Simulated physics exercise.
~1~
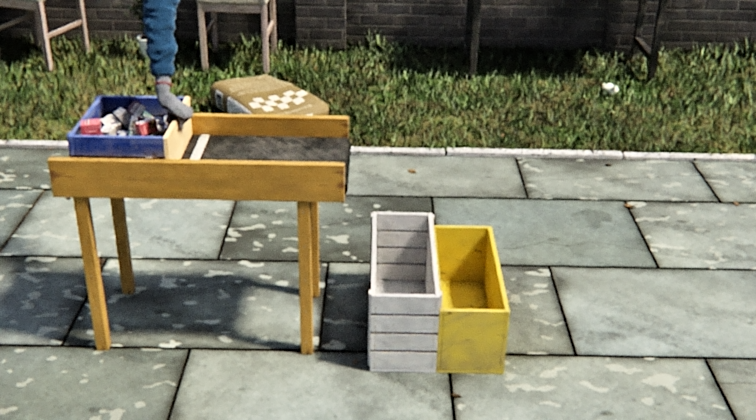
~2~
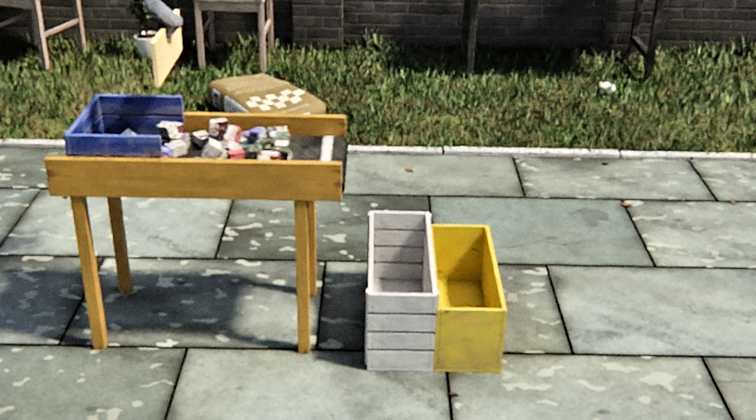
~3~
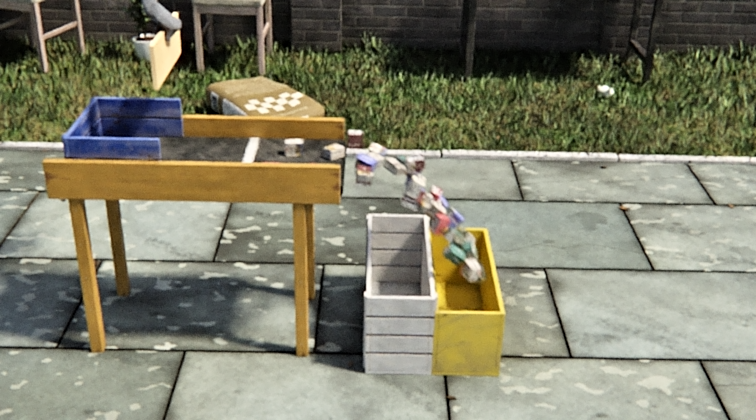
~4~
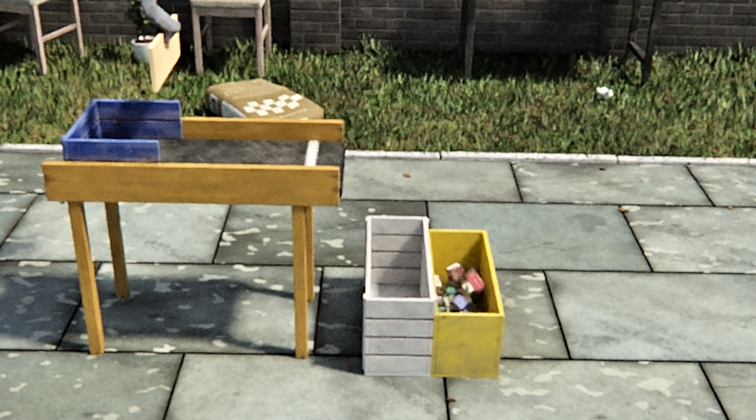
A hand in a blue sleeve lifted the gate from a blue pen on a wooden-sided belt table, and the small cartons rode right, spilled off the end past the white tote, and landed together in the yellow bin, leaving the belt empty.
